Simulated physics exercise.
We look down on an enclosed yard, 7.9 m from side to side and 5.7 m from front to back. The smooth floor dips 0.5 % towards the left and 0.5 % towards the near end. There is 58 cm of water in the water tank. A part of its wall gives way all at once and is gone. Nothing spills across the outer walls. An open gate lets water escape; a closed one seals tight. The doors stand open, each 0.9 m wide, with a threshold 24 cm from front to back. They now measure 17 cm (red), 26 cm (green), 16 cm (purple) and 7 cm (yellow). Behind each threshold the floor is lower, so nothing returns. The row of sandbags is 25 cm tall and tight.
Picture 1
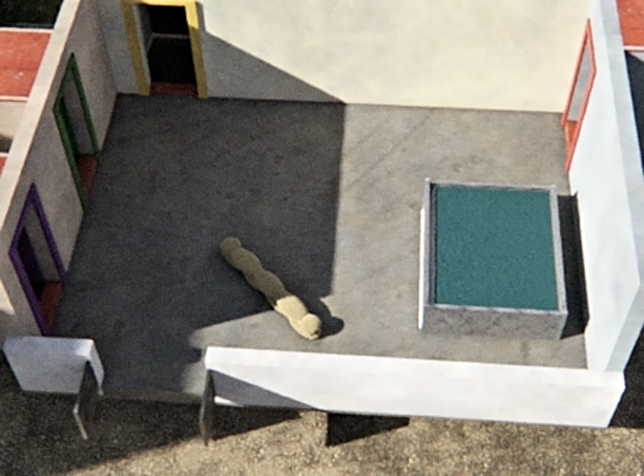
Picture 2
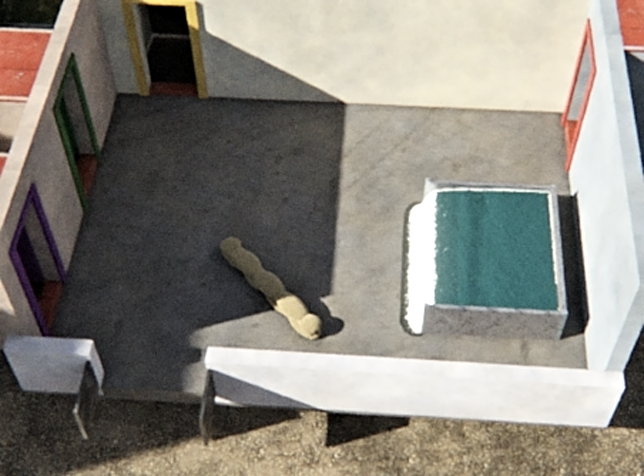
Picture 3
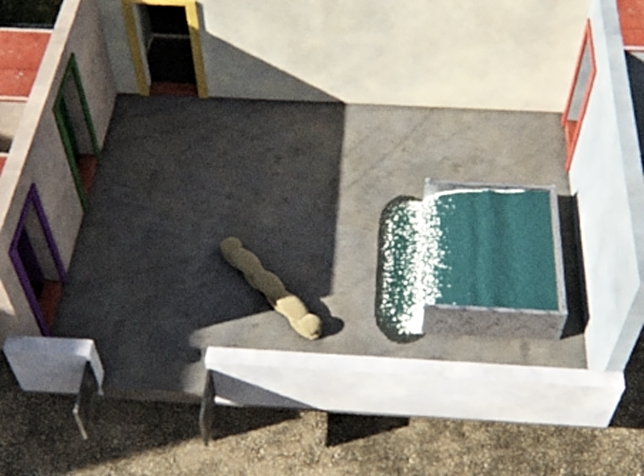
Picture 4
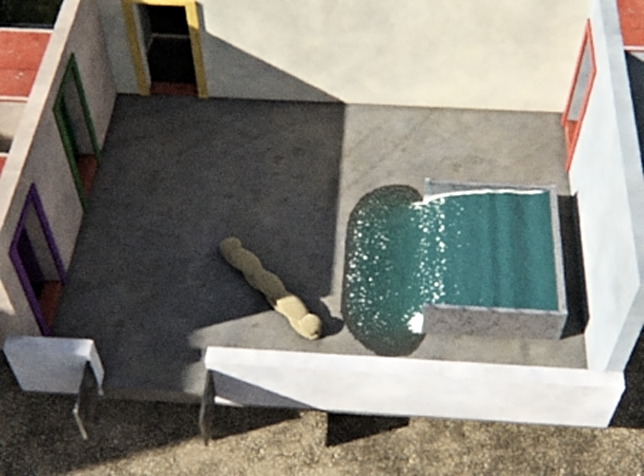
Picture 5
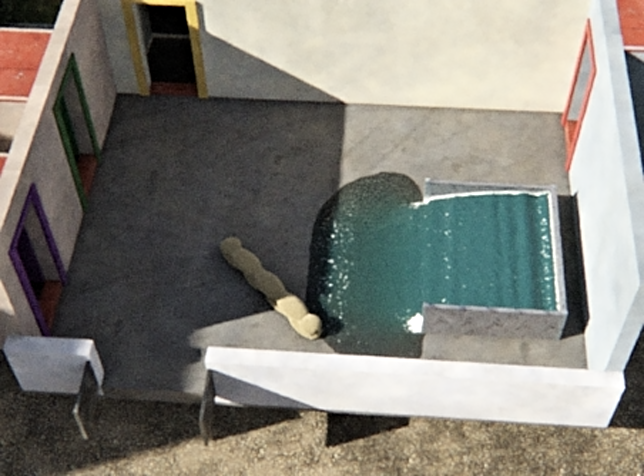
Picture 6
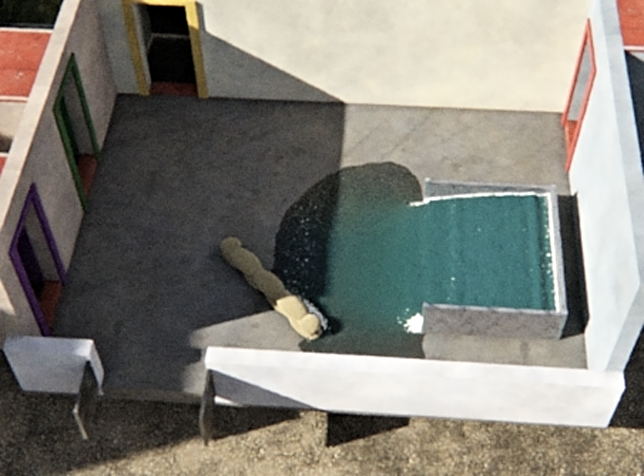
In a walled yard with coloured doorways, the left side of a water tank suddenly vanished, and foaming water poured out and spread left across the grey floor, reaching the near end of a lumpy, sand-coloured barrier.
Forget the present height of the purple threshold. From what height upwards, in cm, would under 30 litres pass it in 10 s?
At least 7 cm or so.
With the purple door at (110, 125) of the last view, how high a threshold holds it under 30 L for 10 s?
Roughly 18 cm.
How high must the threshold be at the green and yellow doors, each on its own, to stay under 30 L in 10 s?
Roughly 14.5 cm at green and 19 cm at yellow.
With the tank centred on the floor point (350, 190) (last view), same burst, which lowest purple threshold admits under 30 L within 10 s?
Some 10.0 cm.
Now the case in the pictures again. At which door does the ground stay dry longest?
Last comes the red one.
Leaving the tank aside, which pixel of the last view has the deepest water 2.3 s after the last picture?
At about (117, 97).
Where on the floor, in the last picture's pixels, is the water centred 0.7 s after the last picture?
Near (412, 266).
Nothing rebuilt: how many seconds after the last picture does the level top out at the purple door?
At about 3.5 s.
Then, 0.7 s after the last picture water covers 30 % of the floor, deepest (32 cm) near (297, 299); it has not reached the purple door.
Then, 2.3 s after the last picture water covers 60 % of the floor, deepest (49 cm) near (117, 97); it has not reached the purple door.
Then, 9.3 s after the last picture water covers 95 % of the floor, deepest (12 cm) near (41, 368); 11 cm at the purple door, 0 litres in over its 16 cm threshold.
At the purple door as built, the water peaked near 15 cm, 3.5 s after the last picture.
With a threshold of 6.5 cm, 38 litres would have come in within the 10 s; with 8 cm, 20 litres. So under 30 litres takes about 7 cm.
